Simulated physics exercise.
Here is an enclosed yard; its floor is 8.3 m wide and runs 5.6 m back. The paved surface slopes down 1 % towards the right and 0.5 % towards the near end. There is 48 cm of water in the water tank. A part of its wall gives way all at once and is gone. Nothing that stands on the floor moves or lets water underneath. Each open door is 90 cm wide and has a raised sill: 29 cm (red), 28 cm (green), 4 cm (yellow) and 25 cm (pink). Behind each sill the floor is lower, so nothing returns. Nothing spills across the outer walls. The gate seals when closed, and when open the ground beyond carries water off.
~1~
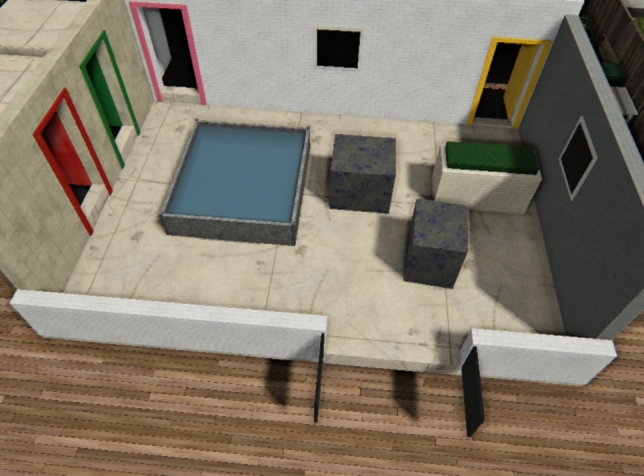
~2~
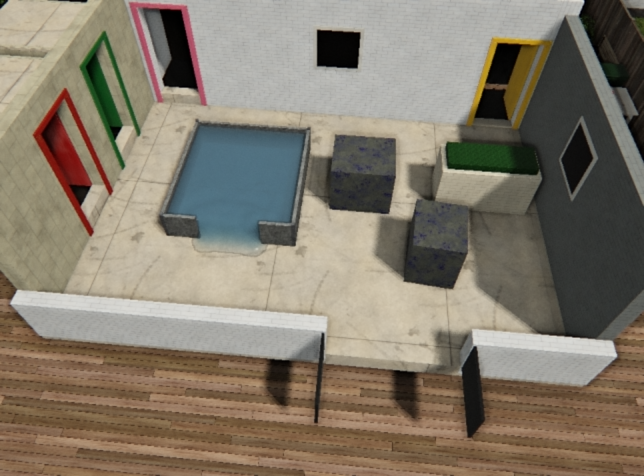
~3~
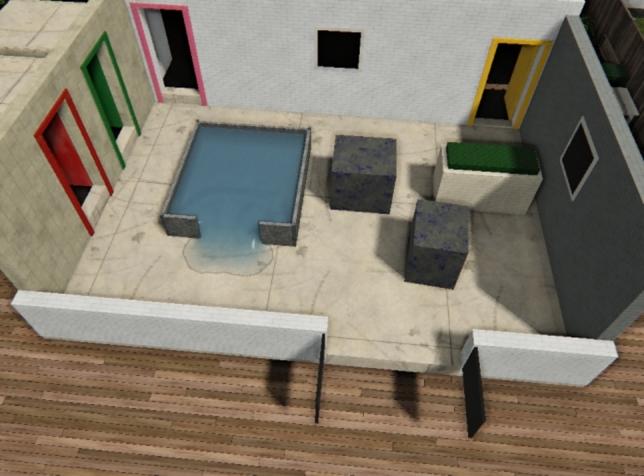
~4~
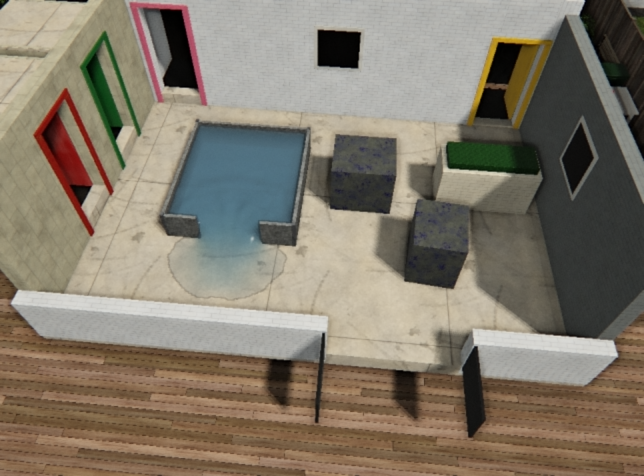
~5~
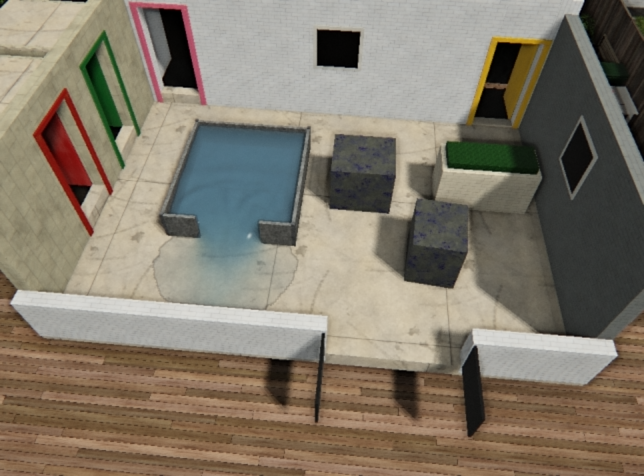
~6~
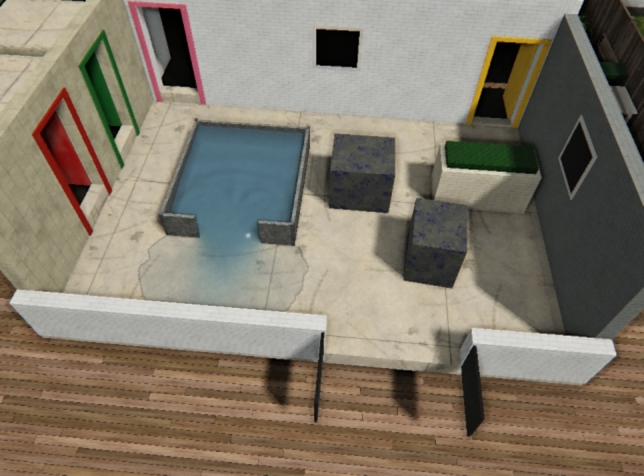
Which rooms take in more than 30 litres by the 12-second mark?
Door by door: At the red door it stays under the limit; at the green door it stays under the limit; at the yellow door it does not reach the limit; at the pink door it keeps below the limit.
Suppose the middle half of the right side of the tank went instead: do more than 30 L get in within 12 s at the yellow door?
Against that limit: Yellow over.
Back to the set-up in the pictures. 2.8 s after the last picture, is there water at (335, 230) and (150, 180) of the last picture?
In that order: Still dry, wet.
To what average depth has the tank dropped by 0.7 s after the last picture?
Some 38 cm.
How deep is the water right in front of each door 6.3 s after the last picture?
In cm: Red 6, green 3, yellow 0, pink 13.
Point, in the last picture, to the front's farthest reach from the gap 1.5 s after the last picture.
Near (444, 349).
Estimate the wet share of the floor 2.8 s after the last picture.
Some 40 per cent of it.
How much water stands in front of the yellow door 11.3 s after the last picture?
Roughly 7.0 cm deep.
Then, 0.7 s after the last picture water covers 10 % of the floor and is deepest (31 cm) near (207, 328); red door not reached, green door not reached, yellow door not reached, pink door not reached.
Then, 1.5 s after the last picture water covers 20 % of the floor and is deepest (32 cm) near (207, 328); red door not reached, green door not reached, yellow door not reached, pink door not reached.
Then, 2.8 s after the last picture water covers 40 % of the floor and is deepest (27 cm) near (65, 315); red door 7 cm at the sill, 0 L in, green door not reached, yellow door not reached, pink door not reached.
Then, 6.3 s after the last picture water covers 75 % of the floor and is deepest (16 cm) near (199, 317); red door 6 cm at the sill, 0 L in, green door 3 cm at the sill, 0 L in, yellow door not reached, pink door 13 cm at the sill, 0 L in.
Then, 11.3 s after the last picture water covers 100 % of the floor and is deepest (10 cm) near (522, 185); red door 5 cm at the sill, 0 L in, green door 7 cm at the sill, 0 L in, yellow door 7 cm at the sill, 7 L in, pink door 7 cm at the sill, 0 L in.
